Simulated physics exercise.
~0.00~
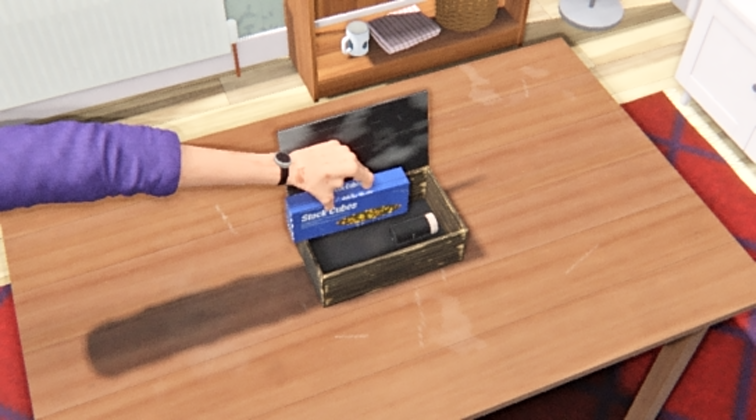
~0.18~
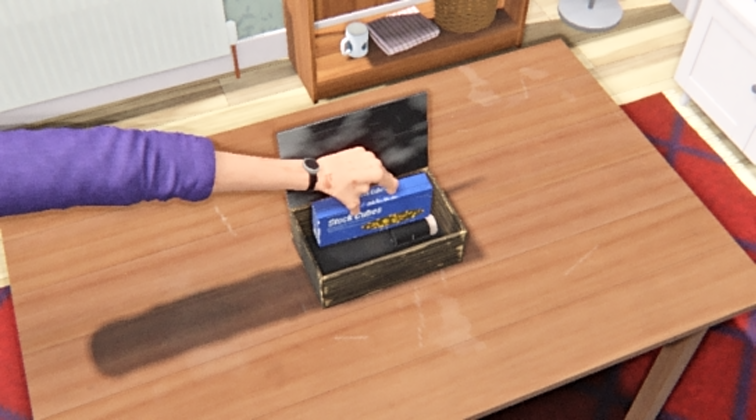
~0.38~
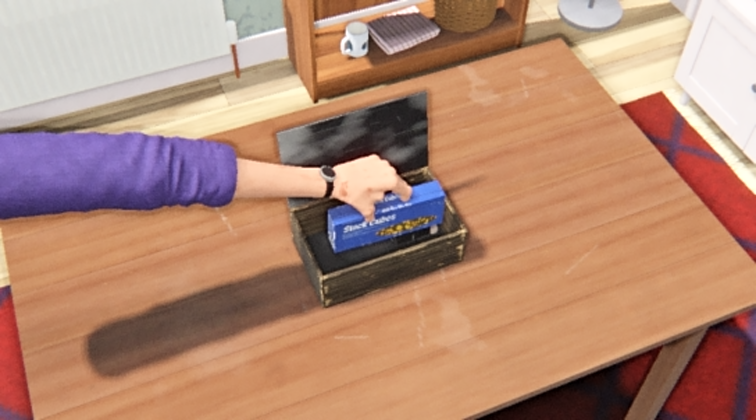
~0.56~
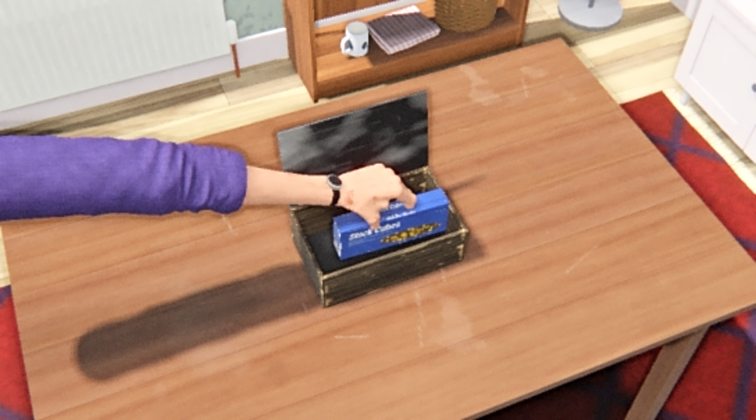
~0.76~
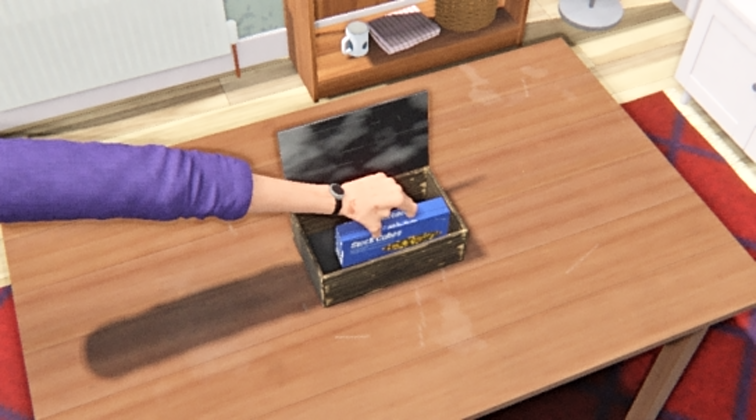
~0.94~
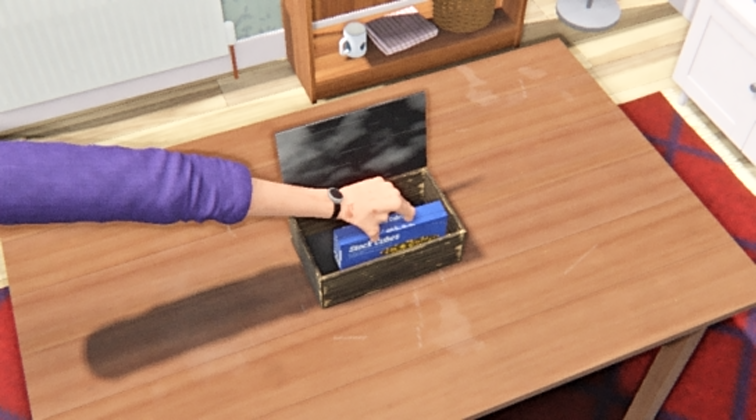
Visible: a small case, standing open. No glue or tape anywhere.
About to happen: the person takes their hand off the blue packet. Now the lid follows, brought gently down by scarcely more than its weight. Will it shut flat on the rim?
Yes.
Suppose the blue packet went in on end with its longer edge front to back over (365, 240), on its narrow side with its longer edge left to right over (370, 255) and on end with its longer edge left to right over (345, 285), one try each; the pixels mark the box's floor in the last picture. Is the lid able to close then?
First, it stays open; second, it shuts; third, it stays open.
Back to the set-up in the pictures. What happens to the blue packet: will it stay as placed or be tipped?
By the end it has kept its angle.
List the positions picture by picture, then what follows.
In the first frame, coming down; blue packet (348, 205); black shaker (414, 229).
In the second frame, coming down; blue packet (372, 210); black shaker (413, 231).
In the third frame, coming down; blue packet (386, 217).
In the fourth frame, coming down; blue packet (391, 224).
In the fifth frame, coming down; blue packet (392, 232).
In the sixth frame, put in, still held; blue packet (390, 236).
Around 2.04 s, lid starting down; blue packet displaced a little near (390, 250).
Around 2.54 s, lid 53° above the rim; blue packet displaced a little near (390, 250).
Around 2.84 s, lid 20° above the rim; blue packet displaced a little near (390, 250).
Finally (3.5 s), lid shut; moved from the start, blue packet; black shaker still in place. Final places as the last picture's camera would see them, blue packet near (390, 250).
